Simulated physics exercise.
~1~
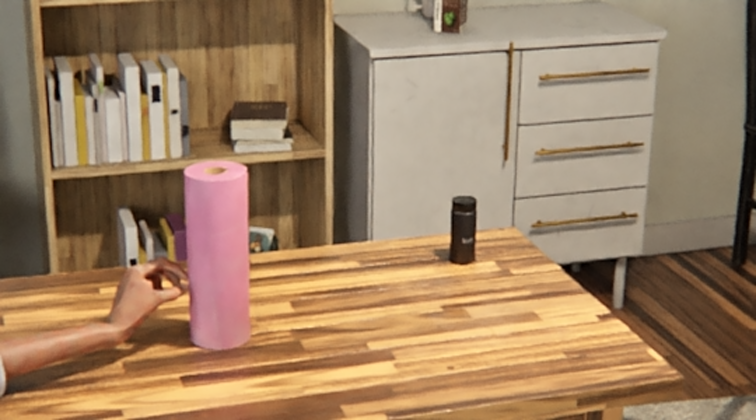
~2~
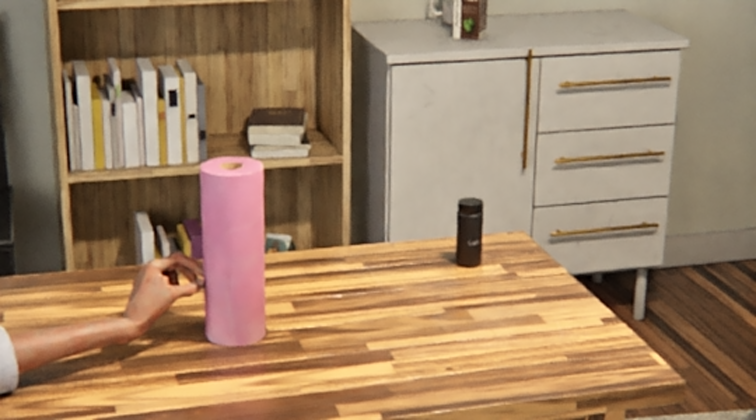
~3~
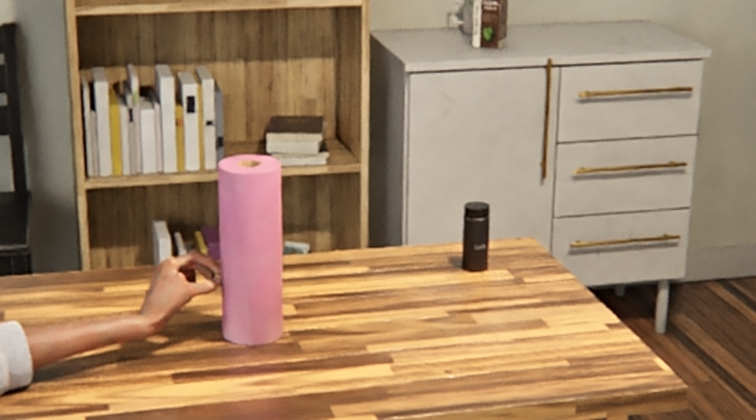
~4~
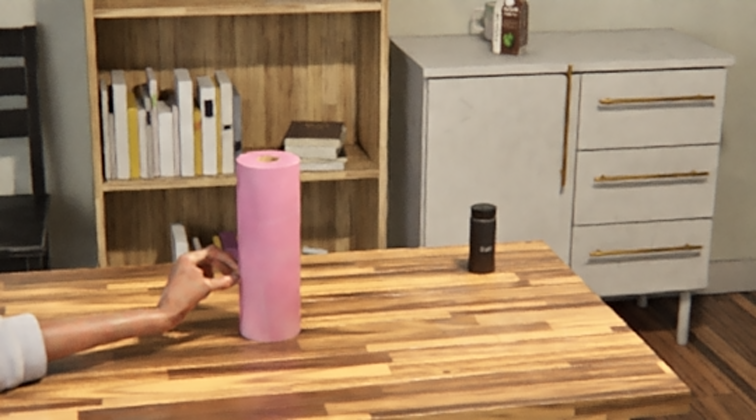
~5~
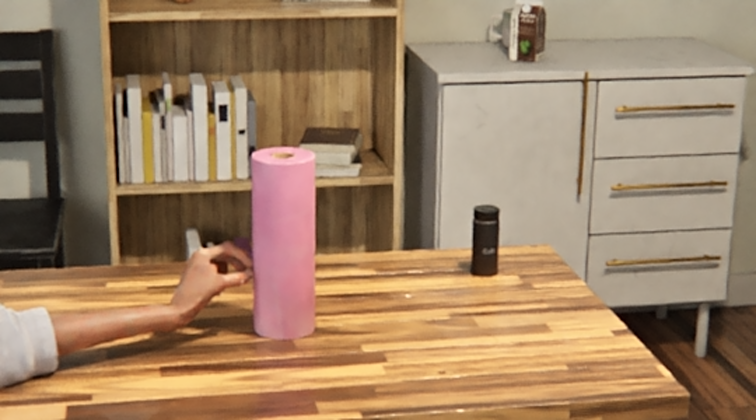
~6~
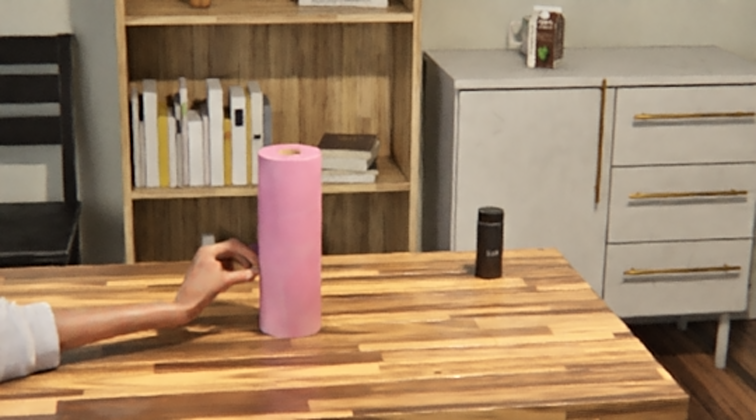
The video shows a hand at the left of a wooden table pressing against an upright pink roll and sliding it to the right as the view drifts sideways, while a black shaker stands untouched nearby; both are still standing at the end.
